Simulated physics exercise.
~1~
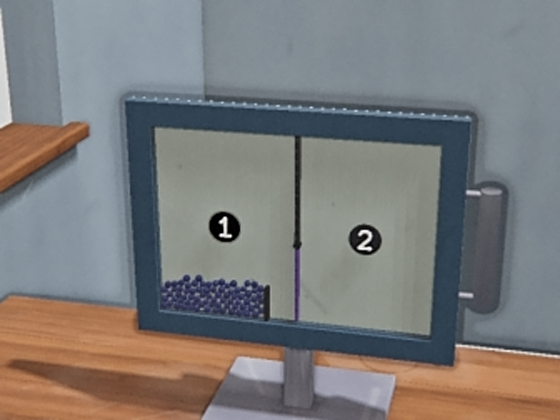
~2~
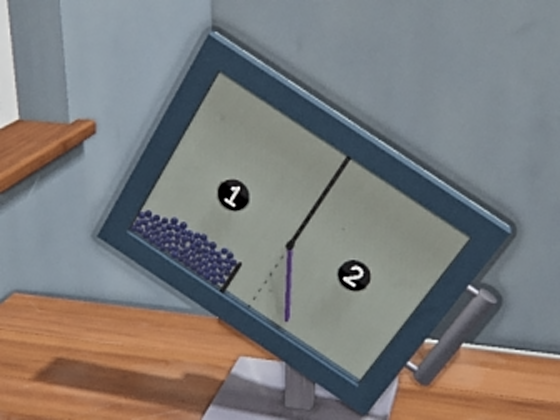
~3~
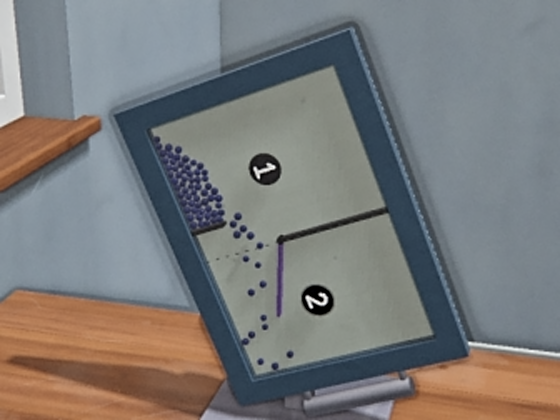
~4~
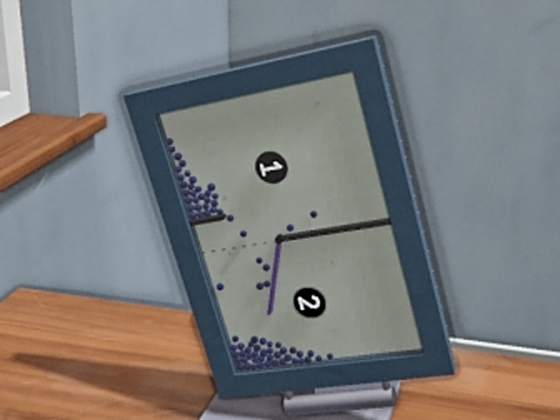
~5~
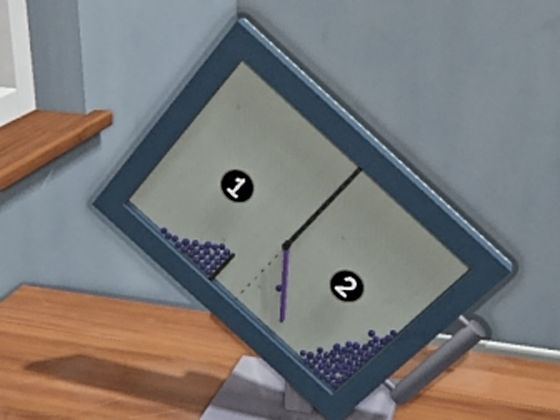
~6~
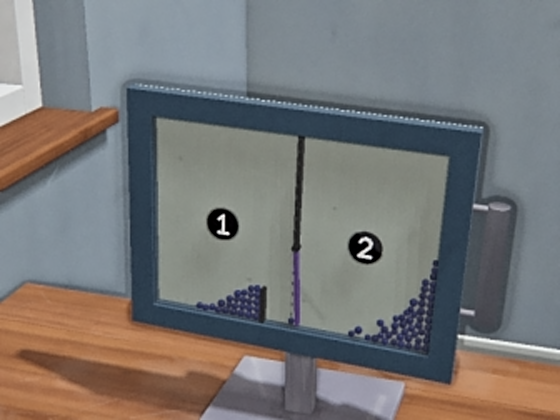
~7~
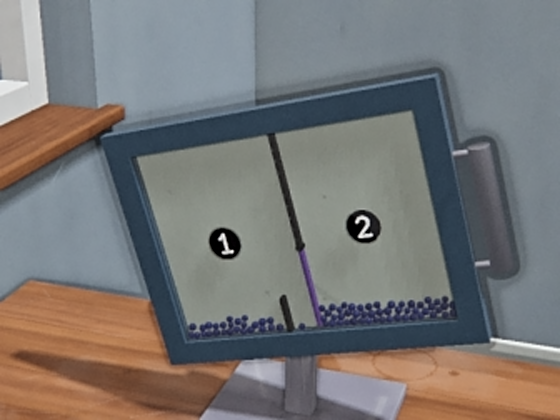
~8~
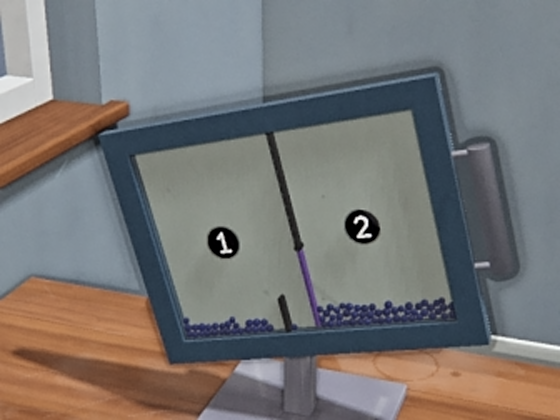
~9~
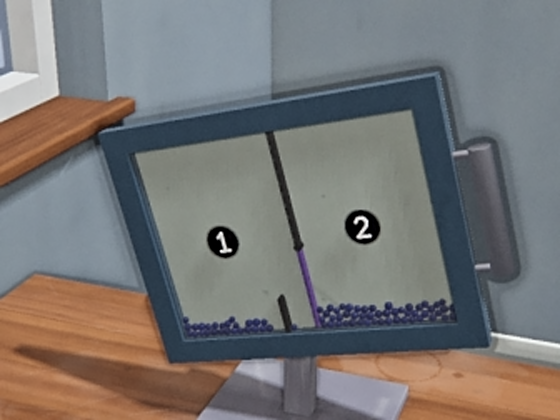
A flat case of dark blue beads tipped steeply clockwise, and many beads spilled past a hanging purple flap into the second side, then it swung back beyond level and rested tilted slightly anticlockwise, flap shut, with more beads on the right.
